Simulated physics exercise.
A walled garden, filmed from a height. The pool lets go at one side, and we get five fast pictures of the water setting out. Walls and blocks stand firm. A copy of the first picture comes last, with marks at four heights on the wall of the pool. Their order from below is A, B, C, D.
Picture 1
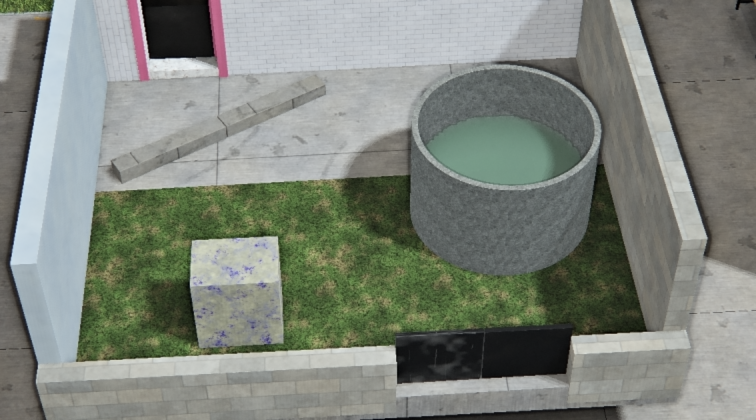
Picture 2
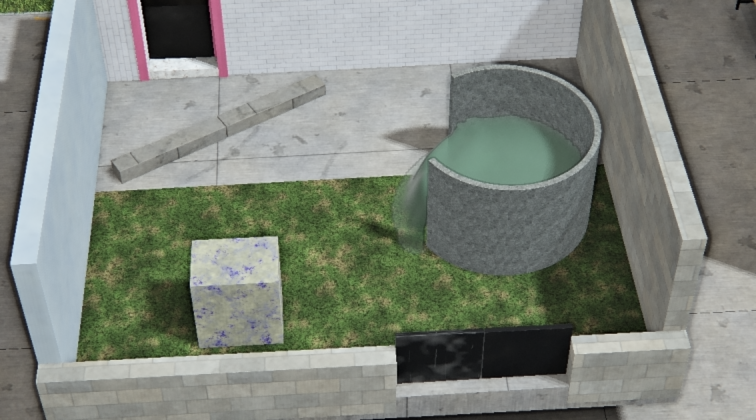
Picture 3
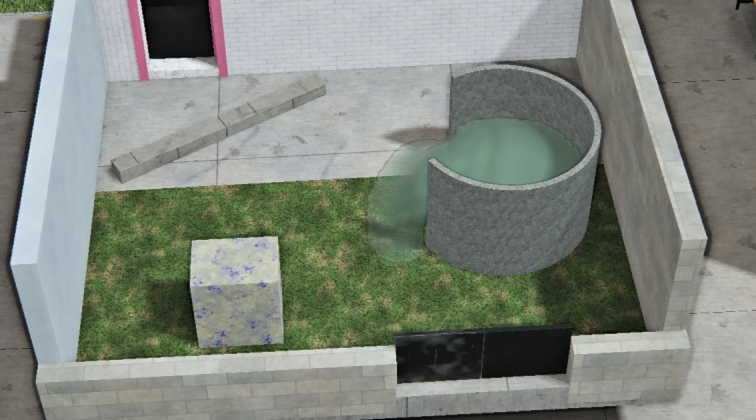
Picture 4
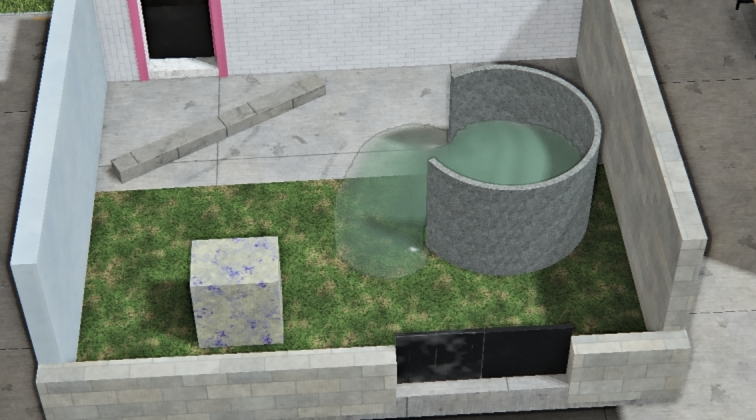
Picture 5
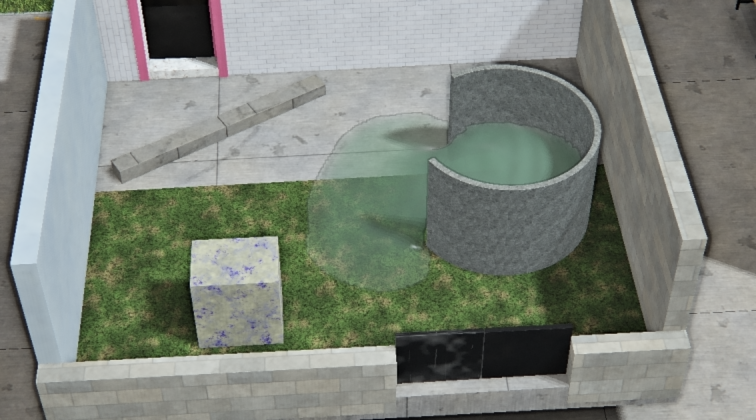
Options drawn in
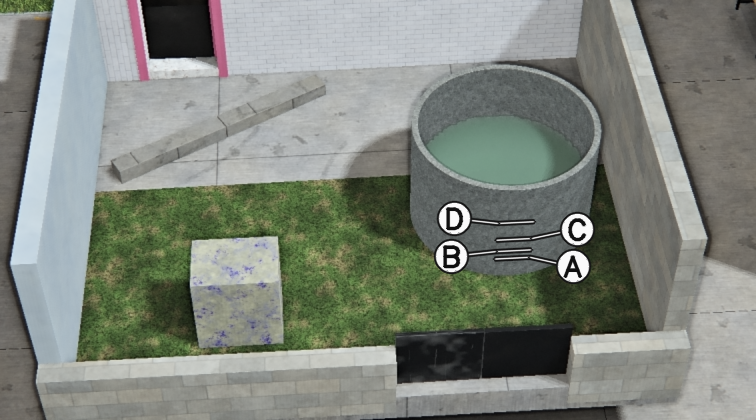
A round stone pool opens on its left side and green water spreads across the grass.
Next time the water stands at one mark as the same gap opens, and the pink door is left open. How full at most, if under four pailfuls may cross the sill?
Choose D.
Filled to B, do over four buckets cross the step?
No, that is safe.
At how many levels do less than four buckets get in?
All of them.
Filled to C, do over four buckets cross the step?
No, not at all.
On the marked copy, A at (512, 258); B at (513, 250); C at (514, 239); D at (515, 222); from the bottom up A, B, C, D.
If A is chosen, nothing gets over.
If B is chosen, nothing gets over.
If C is chosen, nothing gets over.
If D is chosen, a splash gets over, under a bucket.
